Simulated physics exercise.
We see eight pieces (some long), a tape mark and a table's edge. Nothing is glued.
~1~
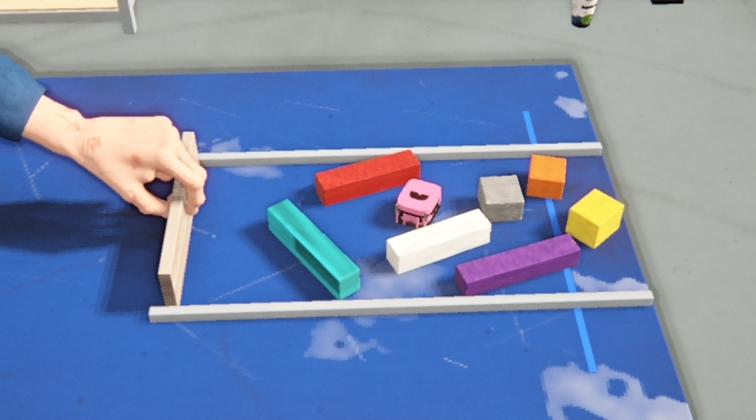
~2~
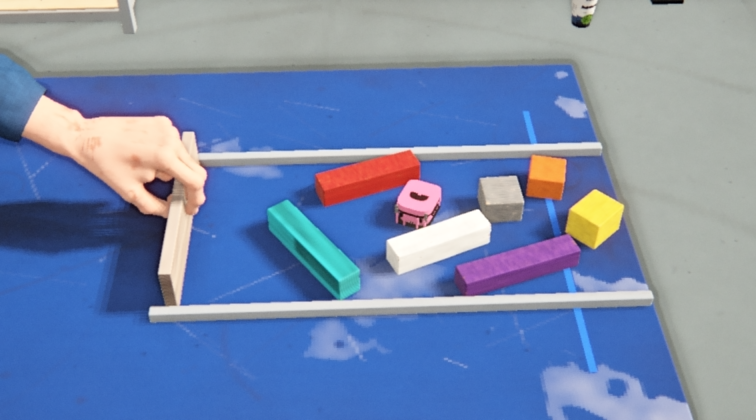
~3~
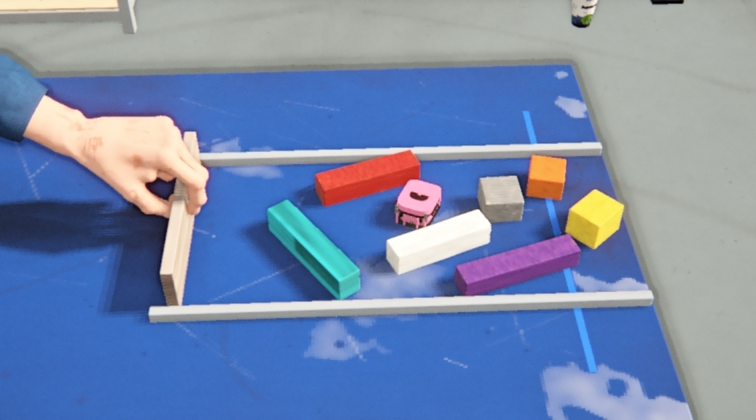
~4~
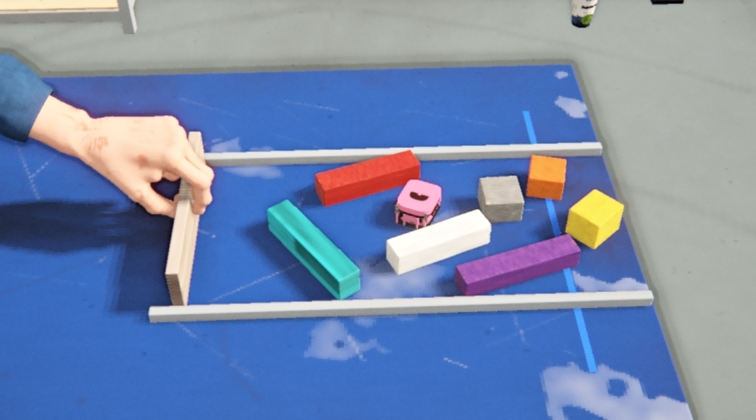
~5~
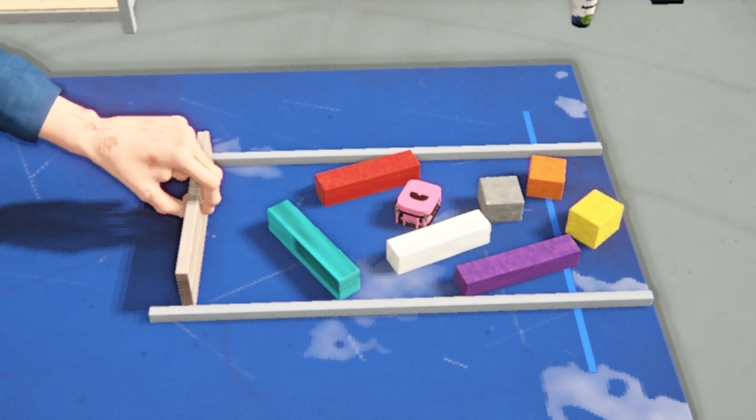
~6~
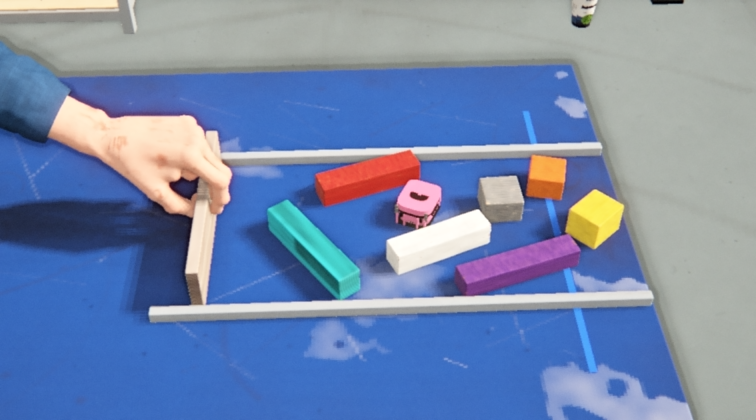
On a blue tabletop between two pale rails, a hand slides an upright wooden board slowly a short way to the right, while the colored bars, blocks and small pink object in front of it stay still.
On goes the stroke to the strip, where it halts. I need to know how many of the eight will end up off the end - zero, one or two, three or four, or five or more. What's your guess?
The table loses three or four pieces.
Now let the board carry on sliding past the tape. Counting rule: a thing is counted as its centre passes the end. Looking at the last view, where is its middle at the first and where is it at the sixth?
(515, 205), then (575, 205).
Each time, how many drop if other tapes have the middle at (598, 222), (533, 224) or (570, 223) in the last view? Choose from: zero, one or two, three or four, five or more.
One after another: 5 or more; one or two; more than four.
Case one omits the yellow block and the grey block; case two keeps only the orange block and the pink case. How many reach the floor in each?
First try 2, second try 2.
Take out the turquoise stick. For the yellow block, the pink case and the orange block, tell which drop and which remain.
Well, the yellow block topples off, the pink case is left in place and the orange block topples off.
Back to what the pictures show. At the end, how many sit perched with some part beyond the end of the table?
Overhanging ones - 3.
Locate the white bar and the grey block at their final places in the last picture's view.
White bar: (621, 229); grey block: (614, 180).
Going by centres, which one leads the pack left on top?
The one out in front is the grey block.
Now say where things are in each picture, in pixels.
In the first picture, yellow block (594, 219); orange block (546, 177); purple bar (518, 265); board (181, 216); tape (555, 223).
In the second picture, orange block (546, 178); board (181, 216).
In the third picture, purple bar (518, 266); turquoise stick (312, 249).
In the fourth picture, yellow block (594, 219); pink case (419, 206).
In the fifth picture, orange block (546, 178); red bar (368, 178).
In the sixth picture, yellow block (594, 219); orange block (546, 178); purple bar (518, 266); board (206, 215); tape (555, 223).
Early on, none off yet; yellow block at rest near (594, 219); orange block at rest near (546, 178); purple bar at rest near (518, 266).
Finally, the number that fall off is three or four; lost, purple bar, orange block and yellow block.
